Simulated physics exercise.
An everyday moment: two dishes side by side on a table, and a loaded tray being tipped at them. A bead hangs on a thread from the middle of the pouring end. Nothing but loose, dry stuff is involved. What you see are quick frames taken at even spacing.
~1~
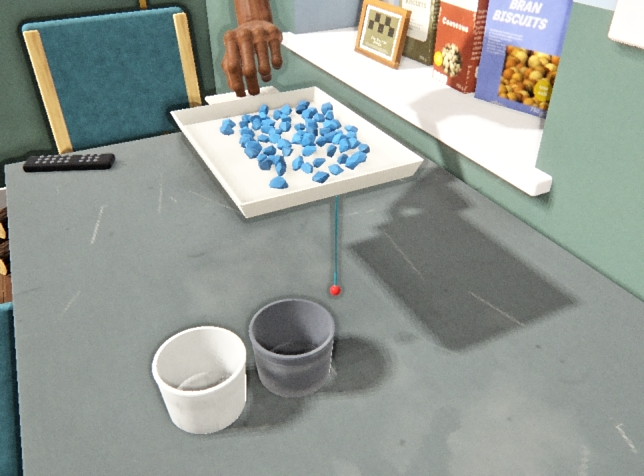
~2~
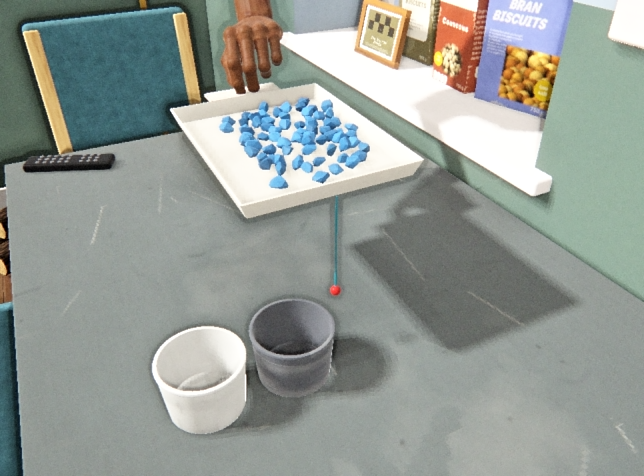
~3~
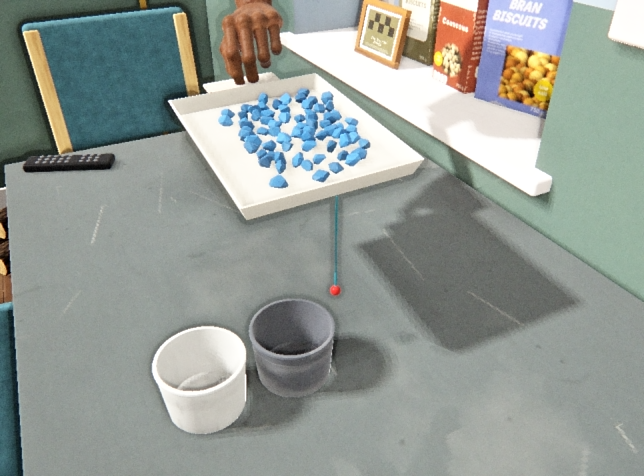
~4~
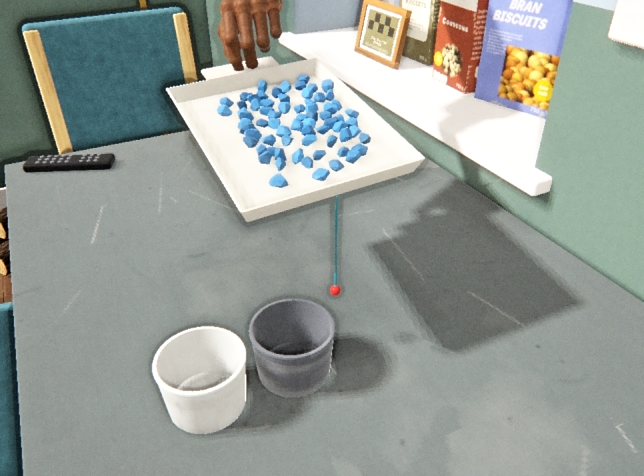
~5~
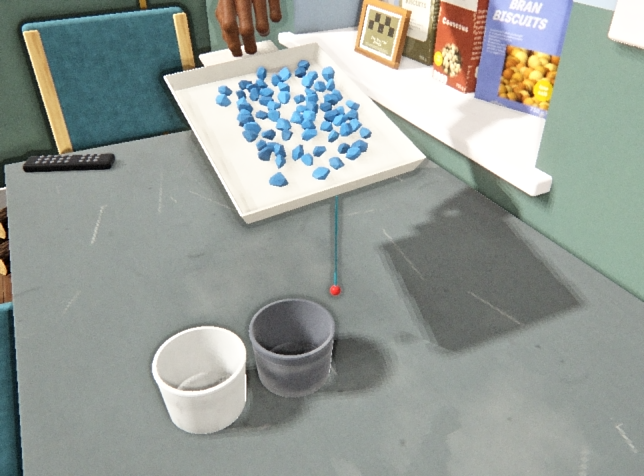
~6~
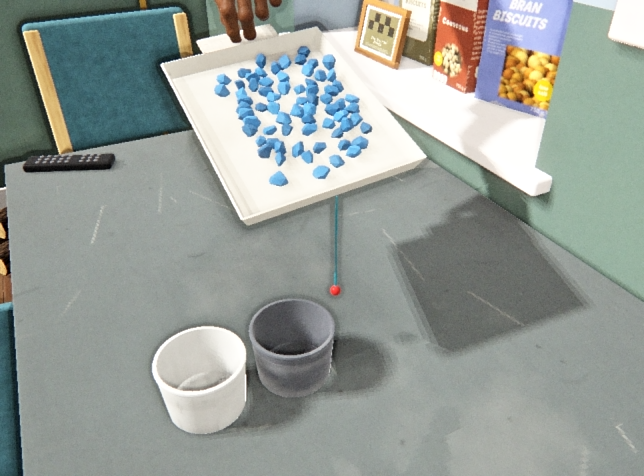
The clip shows a hand behind a white tray of blue stones above a white dish and a dark grey dish on a grey table, as the tray gradually tilts, its far side rising and its pouring end dipping slightly leftward.
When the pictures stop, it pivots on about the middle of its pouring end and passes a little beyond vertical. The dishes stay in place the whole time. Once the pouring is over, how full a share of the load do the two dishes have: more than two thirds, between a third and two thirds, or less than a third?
They have between a third and two thirds of it.
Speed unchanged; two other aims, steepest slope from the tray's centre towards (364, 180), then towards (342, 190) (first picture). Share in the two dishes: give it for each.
The first try gives close to 0 percent; the next gives 10 percent.
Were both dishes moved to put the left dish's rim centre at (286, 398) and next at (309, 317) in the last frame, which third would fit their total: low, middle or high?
First attempt: Under a third; second attempt: Under a third.
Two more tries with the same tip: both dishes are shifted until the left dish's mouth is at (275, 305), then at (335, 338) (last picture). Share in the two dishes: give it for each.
Trial 1 around 0 percent, trial 2 around 40 percent.
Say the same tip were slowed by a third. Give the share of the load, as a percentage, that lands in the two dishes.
Around 50 percent.
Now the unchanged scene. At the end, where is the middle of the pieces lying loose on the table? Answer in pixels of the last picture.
Close to pixel (346, 457) in the last view.
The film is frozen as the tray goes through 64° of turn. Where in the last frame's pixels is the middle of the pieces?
The load is centred about (301, 185).
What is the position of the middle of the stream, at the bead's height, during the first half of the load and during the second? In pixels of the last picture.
Half one: (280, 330), half two: (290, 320).
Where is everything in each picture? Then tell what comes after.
The first frame shows corners of the pouring end near (245, 200) and (414, 158), level; middle of the load near (301, 134), aquarium stones; left dish near (216, 407); right dish near (310, 371); bead on its thread near (336, 290).
The second frame shows corners of the pouring end near (245, 200) and (414, 158), level; middle of the load near (301, 132).
The third frame shows corners of the pouring end near (246, 202) and (415, 157), tipped barely, lowest at the left corner; middle of the load near (301, 126).
The fourth frame shows corners of the pouring end near (246, 205) and (415, 156), tipped a little, lowest at the left corner; middle of the load near (301, 117).
The fifth frame shows corners of the pouring end near (246, 209) and (416, 155), tipped a little, lowest at the left corner; middle of the load near (301, 109).
The sixth frame shows corners of the pouring end near (246, 212) and (417, 154), tipped clearly, lowest at the left corner; middle of the load near (297, 112); left dish near (216, 407); right dish near (310, 371).
Shortly afterwards, tray tipped steeply; all but a few on the tray; a little in the air.
Next, tray tipped past a quarter turn; only a few on the tray; a little in the left dish; near a third in the right dish; near a quarter outside both; near a quarter in the air.
Some moments later, tray tipped past a quarter turn; a little in the left dish; near half in the right dish; near half outside both.
In the end, tray tipped past a quarter turn; a little in the left dish; near half in the right dish; near half outside both.
